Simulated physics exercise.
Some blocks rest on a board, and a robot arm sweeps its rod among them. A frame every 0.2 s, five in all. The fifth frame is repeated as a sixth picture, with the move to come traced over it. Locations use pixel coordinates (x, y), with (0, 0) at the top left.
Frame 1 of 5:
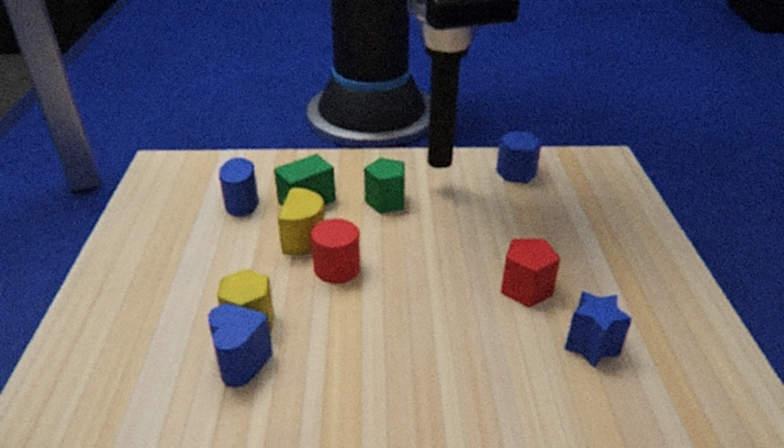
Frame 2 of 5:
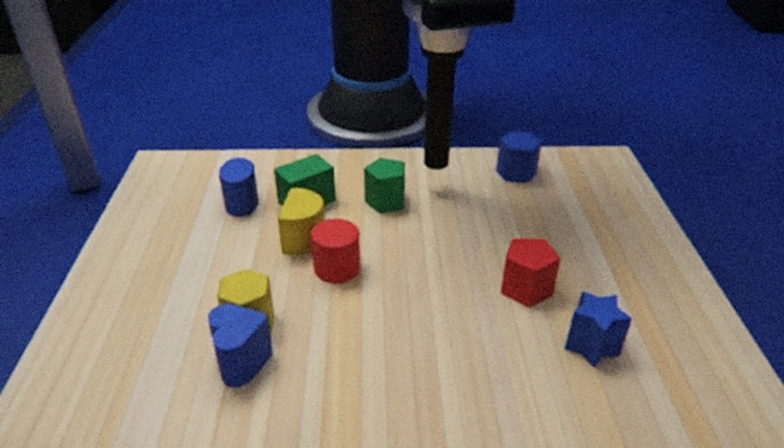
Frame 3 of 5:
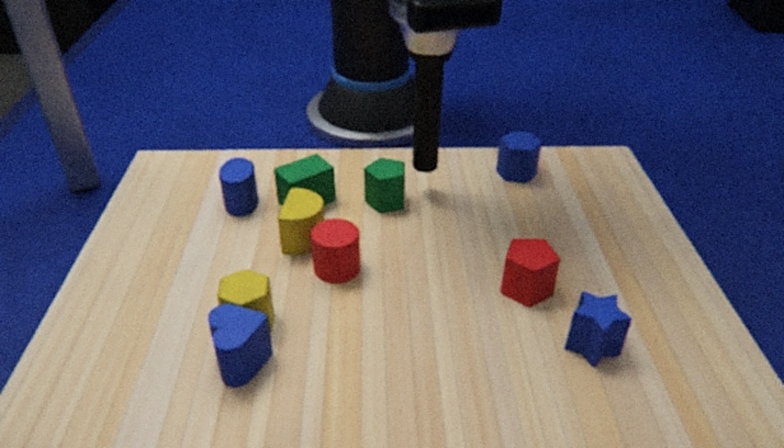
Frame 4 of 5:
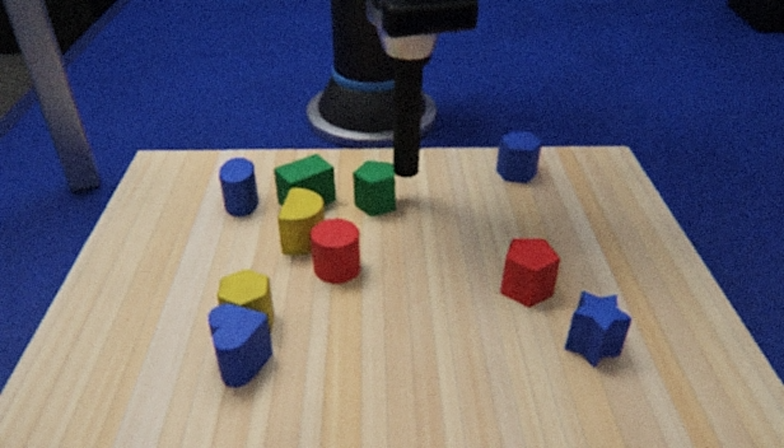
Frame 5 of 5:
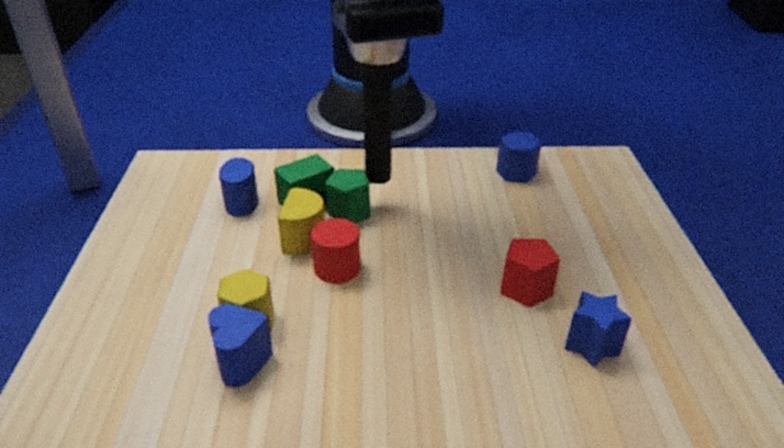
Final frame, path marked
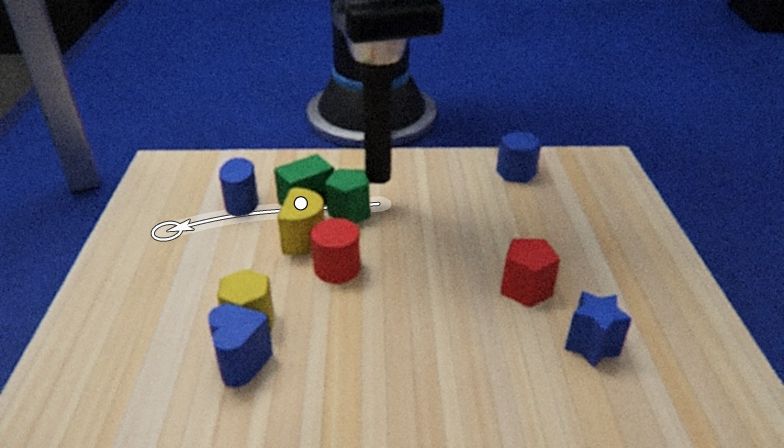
A robot arm's black rod moved left across the back of a wooden board and pushed the green pentagonal block a short way left, close to the green oblong, while the other blocks stayed put.
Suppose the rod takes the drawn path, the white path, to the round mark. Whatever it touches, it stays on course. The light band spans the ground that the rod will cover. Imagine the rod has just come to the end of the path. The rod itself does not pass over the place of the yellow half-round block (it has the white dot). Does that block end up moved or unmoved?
Once the path ends, it is somewhere new.
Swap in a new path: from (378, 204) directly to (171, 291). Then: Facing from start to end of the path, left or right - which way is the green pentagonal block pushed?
The answer is right: Facing from the path's start to its end, that's where the green pentagonal block shifts.
Path on the board, from (378, 204) by way of (275, 211) to (167, 231); the dot is on the yellow half-round block.
The first path, step by step. One third of the way, rod at (306, 183); blue oval block at (224, 168), turned 20° anticlockwise; yellow half-round block at (278, 213), turned 55° anticlockwise; green oblong at (269, 164), turned 30° clockwise; green pentagonal block at (281, 188), turned 35° anticlockwise.
Two thirds of the way, rod at (235, 189); blue oval block at (184, 161), turned 60° anticlockwise; yellow half-round block at (270, 217), turned 80° anticlockwise; green oblong at (228, 160), turned 95° clockwise; green pentagonal block at (239, 199), turned 95° anticlockwise.
At the end, rod at (160, 204); blue oval block at (184, 161), turned 60° anticlockwise; yellow half-round block at (270, 217), turned 80° anticlockwise; green oblong at (225, 160), turned 105° clockwise; green pentagonal block at (239, 199), turned 95° anticlockwise.
